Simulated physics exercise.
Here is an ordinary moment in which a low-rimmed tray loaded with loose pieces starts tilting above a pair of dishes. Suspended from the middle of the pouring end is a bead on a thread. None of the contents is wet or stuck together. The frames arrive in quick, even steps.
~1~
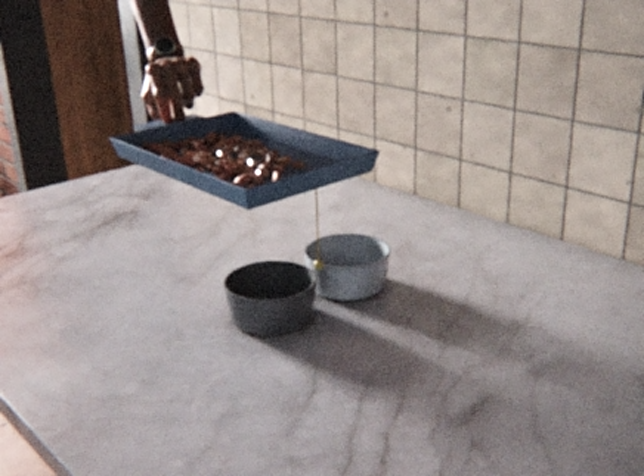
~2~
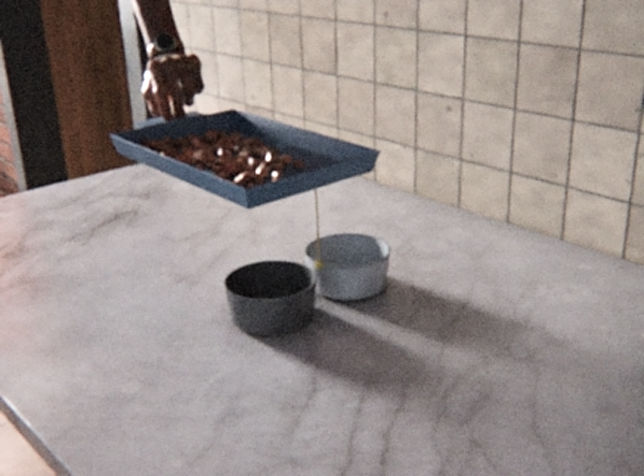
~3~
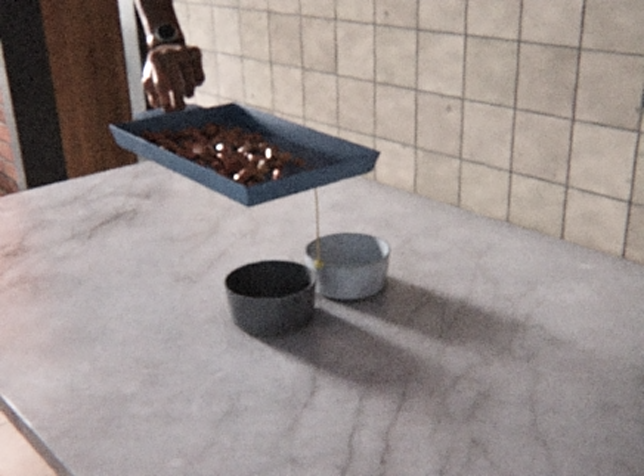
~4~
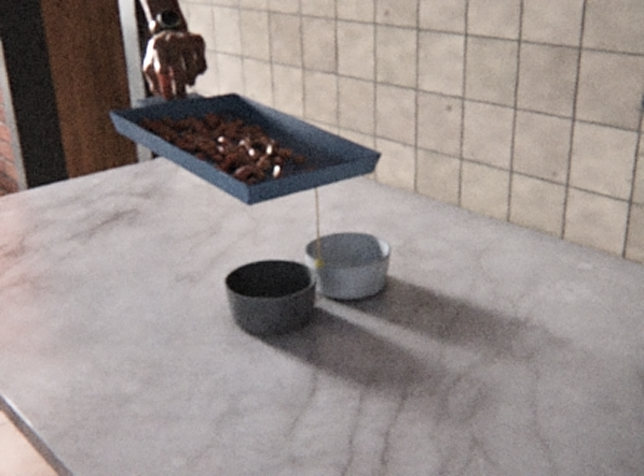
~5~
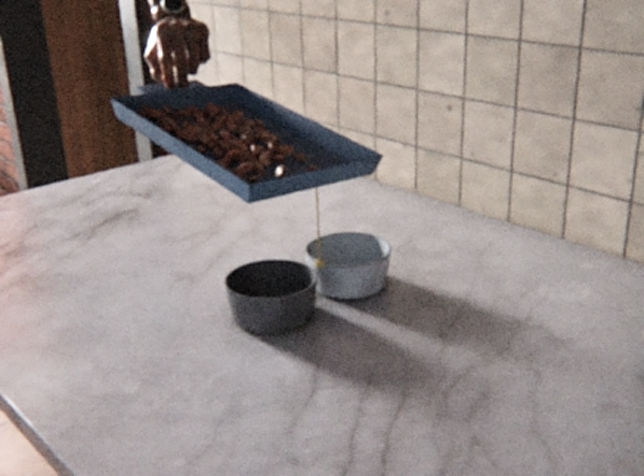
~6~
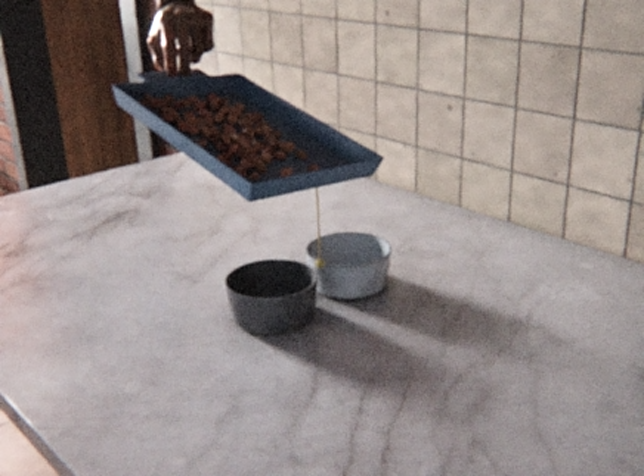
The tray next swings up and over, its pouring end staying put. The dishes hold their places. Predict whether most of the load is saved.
The dishes save the lesser portion.
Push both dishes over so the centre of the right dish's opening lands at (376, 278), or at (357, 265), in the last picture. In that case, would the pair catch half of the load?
At place one in excess of half; at place two in excess of half.
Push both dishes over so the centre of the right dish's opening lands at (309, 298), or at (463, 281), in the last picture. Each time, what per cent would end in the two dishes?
In the first position around 10 percent, in the second around 0 percent.
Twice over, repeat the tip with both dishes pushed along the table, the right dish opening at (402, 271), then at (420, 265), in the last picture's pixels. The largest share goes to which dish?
Right side first, Right side second.
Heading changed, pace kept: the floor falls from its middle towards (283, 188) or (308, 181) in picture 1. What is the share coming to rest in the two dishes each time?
Well, 0 percent for one and then 0 percent for the other.
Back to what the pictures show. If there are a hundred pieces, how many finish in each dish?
Estimate - left dish 0 percent, right dish 10 percent.
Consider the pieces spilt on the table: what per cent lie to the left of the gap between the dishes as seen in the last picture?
Left share: Some 0 per cent.
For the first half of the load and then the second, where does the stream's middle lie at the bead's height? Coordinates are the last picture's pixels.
(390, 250), then (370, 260).
Shortly afterwards, tray tipped steeply; all but a few on the tray; only a few in the air.
Next, tray tipped right over; near two thirds on the tray; only a few in the right dish; near a third outside both; only a few in the air.
Some moments later, tray tipped past a quarter turn; a little in the right dish; all but a few outside both.
In the end, tray tipped past a quarter turn; none at all in the left dish; a little in the right dish; all but a few outside both.
